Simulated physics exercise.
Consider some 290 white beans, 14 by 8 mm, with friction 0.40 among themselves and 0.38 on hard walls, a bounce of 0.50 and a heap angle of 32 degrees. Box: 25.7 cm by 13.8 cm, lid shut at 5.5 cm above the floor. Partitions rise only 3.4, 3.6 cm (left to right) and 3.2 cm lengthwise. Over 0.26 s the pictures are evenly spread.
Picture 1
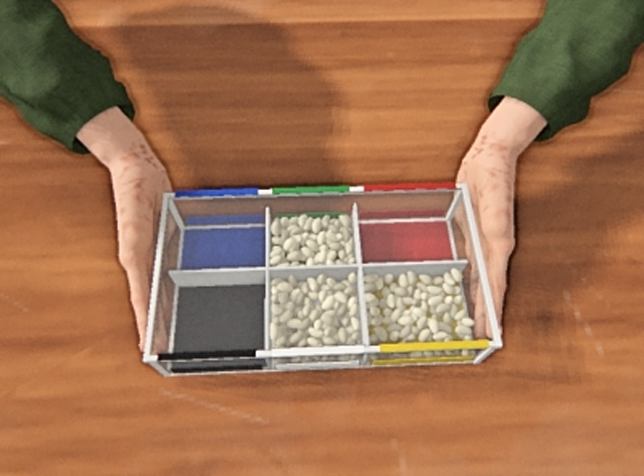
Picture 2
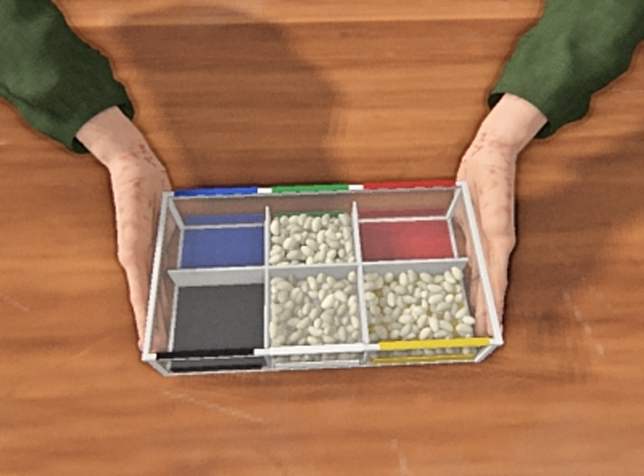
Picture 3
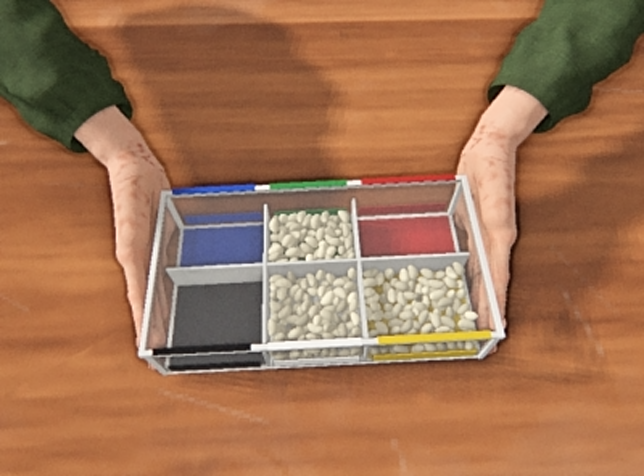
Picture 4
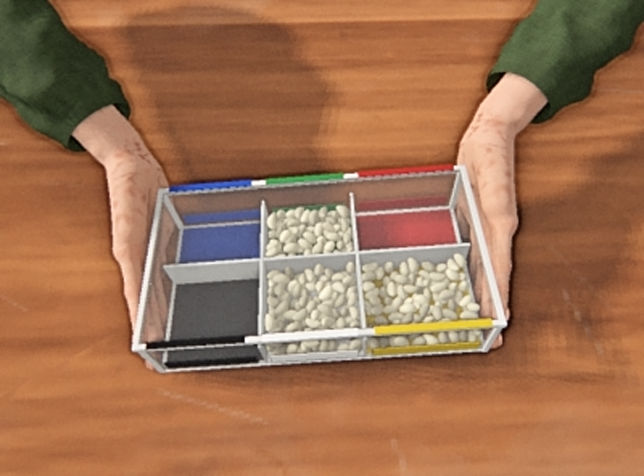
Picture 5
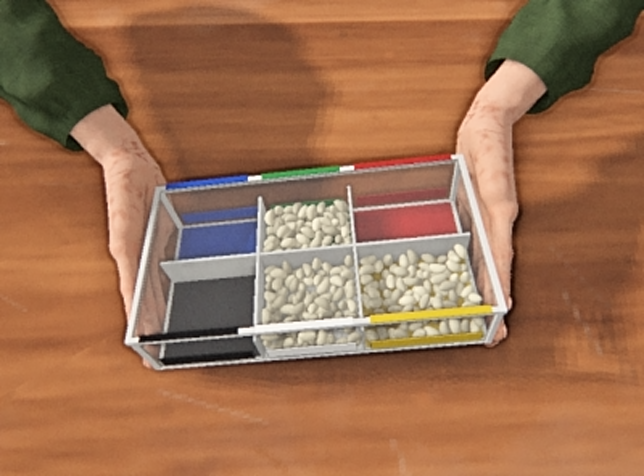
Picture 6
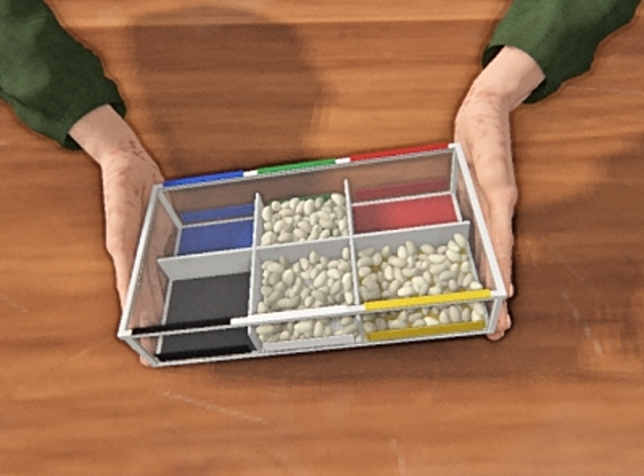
Two hands slowly tilt a clear divided box of white beans, raising its right side slightly.
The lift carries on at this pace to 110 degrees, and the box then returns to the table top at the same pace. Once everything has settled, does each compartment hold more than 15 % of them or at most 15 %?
Red: At most 15 %; blue: More than 15 %; green: More than 15 %; yellow: At most 15 %; white: At most 15 %; black: At most 15 %.
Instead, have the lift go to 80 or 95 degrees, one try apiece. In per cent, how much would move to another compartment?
Roughly 30 percent, then roughly 55 percent.
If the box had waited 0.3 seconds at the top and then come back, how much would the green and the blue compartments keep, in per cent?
In per cent: Green 45; blue 50.
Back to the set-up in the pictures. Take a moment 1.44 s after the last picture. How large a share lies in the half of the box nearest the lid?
Roughly 70 per cent.
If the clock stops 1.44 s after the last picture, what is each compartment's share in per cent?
Red 5; blue 30; green 45; yellow 10; white 10; black 0.
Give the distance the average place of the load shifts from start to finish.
It shifts by roughly 9.0 cm.
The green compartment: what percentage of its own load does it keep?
Roughly 70 per cent.
Then, 1.44 s after the last picture, tilt 110 degrees; red 5 %, blue 30 %, green 45 %, yellow 10 %, white 10 %.
Then, 2.41 s after the last picture, tilt 51 degrees; red 5 %, blue 55 %, green 40 %.
Then, 3.36 s after the last picture, tilt 0 degrees; red 5 %, blue 55 %, green 40 %.
In the end, red 5 %, blue 55 %, green 40 %, yellow 0 %, white 0 %, black 0 %.
